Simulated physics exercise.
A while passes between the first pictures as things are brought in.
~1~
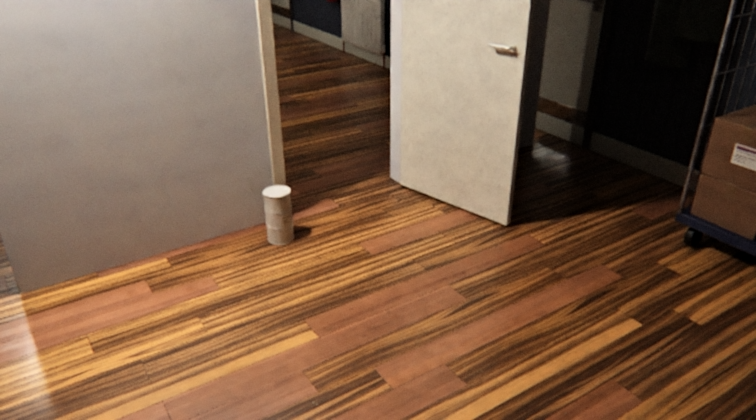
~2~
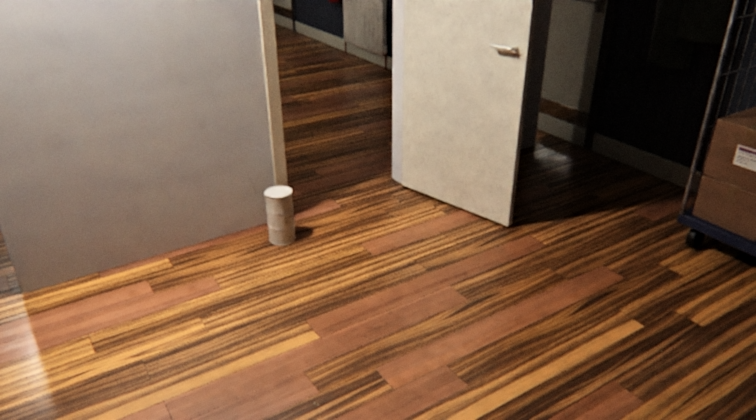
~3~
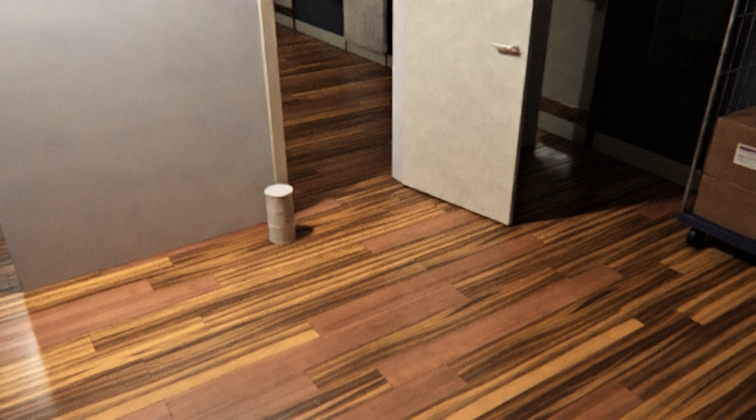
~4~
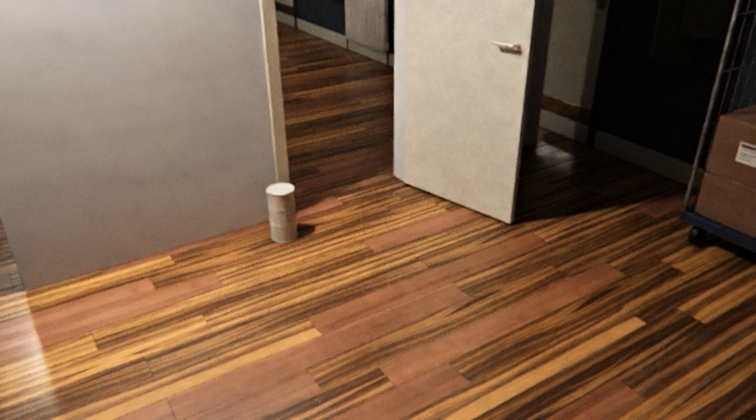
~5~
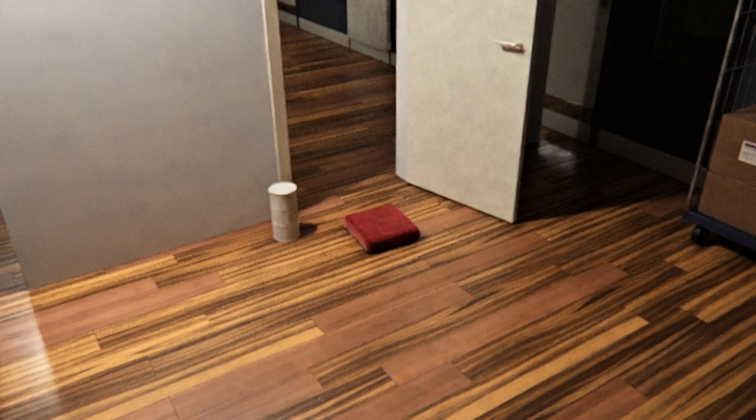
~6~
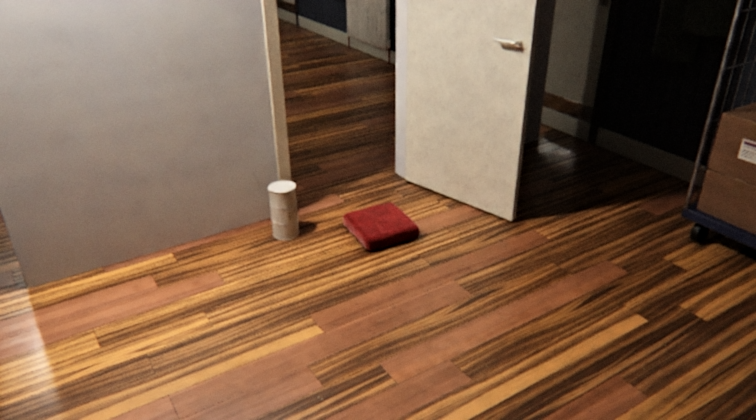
A pale door stood wide open above a striped wooden floor, with a white canister near the wall's edge; then a red cushion appeared to its right, and nothing else noticeably moved.
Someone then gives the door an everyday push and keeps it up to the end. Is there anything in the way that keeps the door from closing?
I'd say the door gets stuck partway this time.
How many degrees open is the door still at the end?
Angle: About 25°.
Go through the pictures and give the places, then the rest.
In the first frame, door wide open and still; white canister (279, 215).
In the second frame, door wide open and still; white canister (280, 215).
In the third frame, door wide open and still; white canister (281, 214).
In the fourth frame, door wide open and still; white canister (282, 213).
In the fifth frame, door wide open and still; white canister (285, 212).
In the sixth frame, door wide open and still; red cushion (380, 225); white canister (284, 210).
Then, 0.80 s later than the last frame, door at 62°.
Then, 1.10 s later than the last frame, door at 39°; red cushion moved about its own width near (334, 219).
Then, 1.30 s later than the last frame, door at 27°; red cushion moved about its own width near (314, 215); white canister tilted by 5°.
When it is over, door at 24°; moved from the start, white canister and red cushion. End places, in pixels of the last picture, red cushion near (308, 217).
